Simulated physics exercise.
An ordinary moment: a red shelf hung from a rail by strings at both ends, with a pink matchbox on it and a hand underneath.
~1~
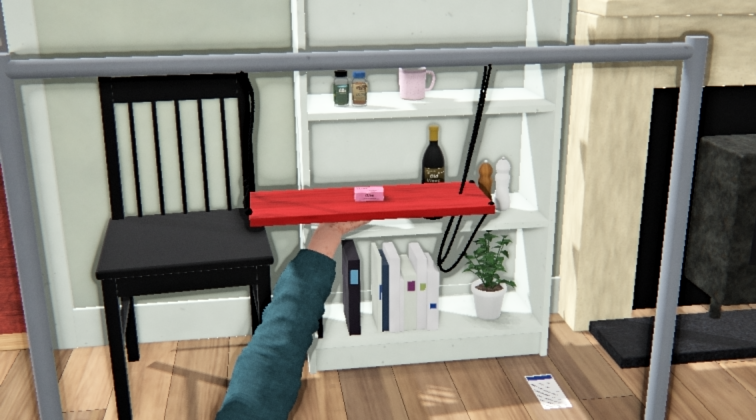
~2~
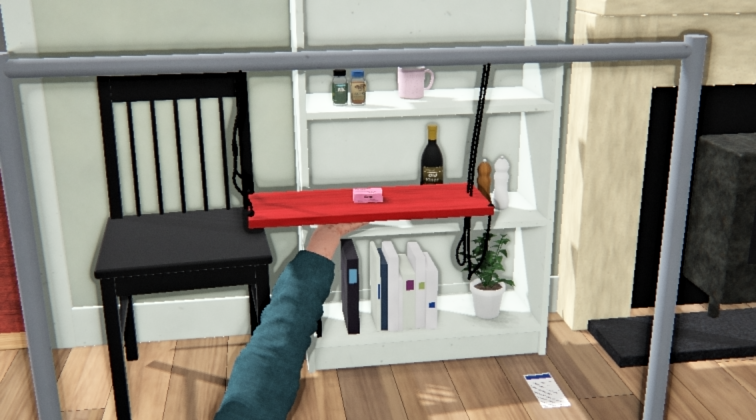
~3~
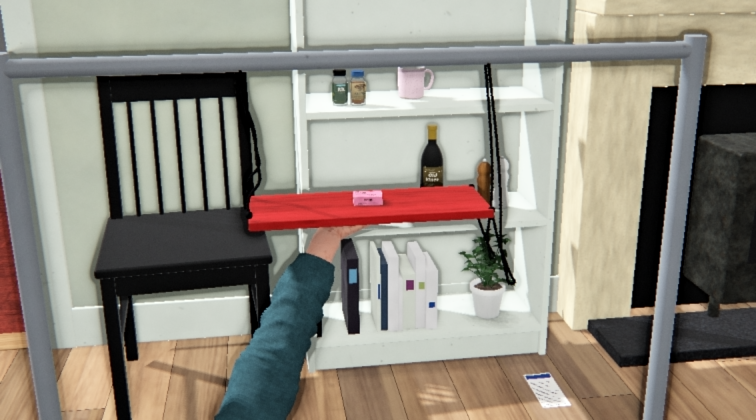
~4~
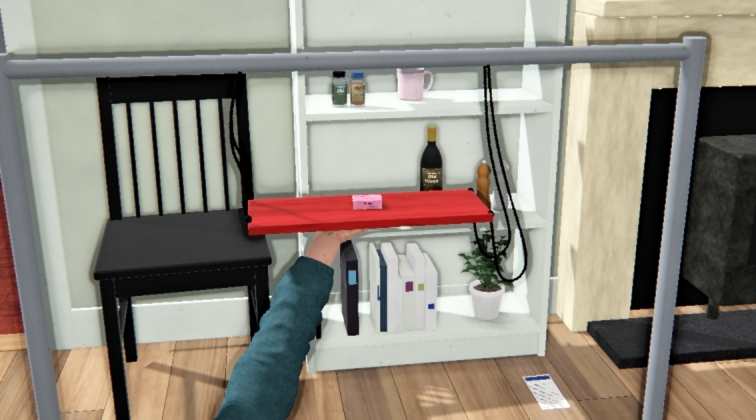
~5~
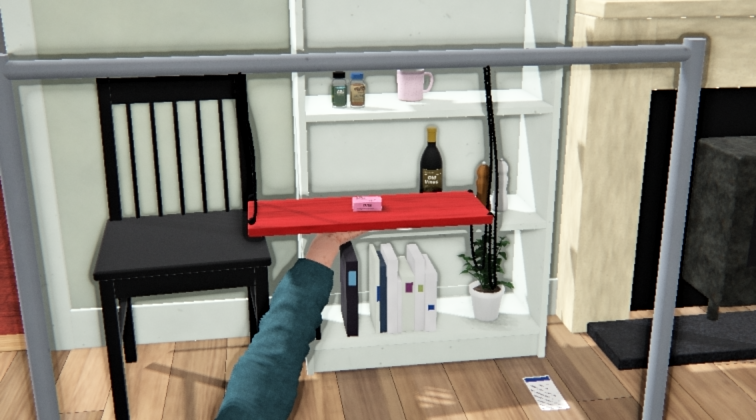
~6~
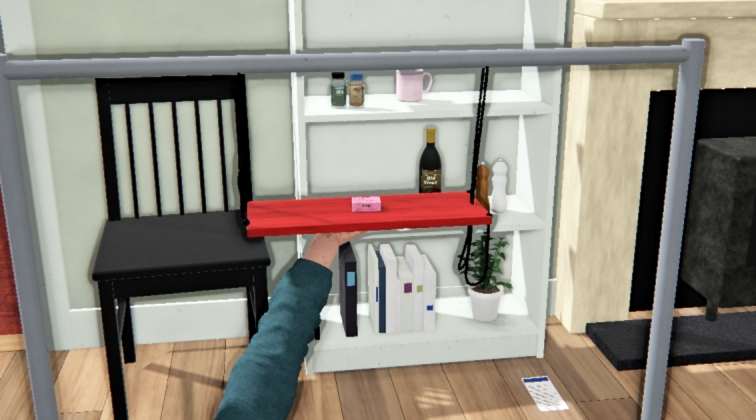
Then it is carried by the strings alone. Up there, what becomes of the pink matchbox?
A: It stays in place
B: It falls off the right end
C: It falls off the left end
The answer is B.
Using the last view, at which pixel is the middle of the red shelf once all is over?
Its middle is at (342, 285).
Then, 0.78 s after the last picture, board tipped 29° down to the right; matchbox on the floor.
Then, 1.40 s after the last picture, board tipped 41° down to the right; matchbox on the floor.
At rest, board tipped 41° down to the right; matchbox on the floor. The pink matchbox is shed rightwards.
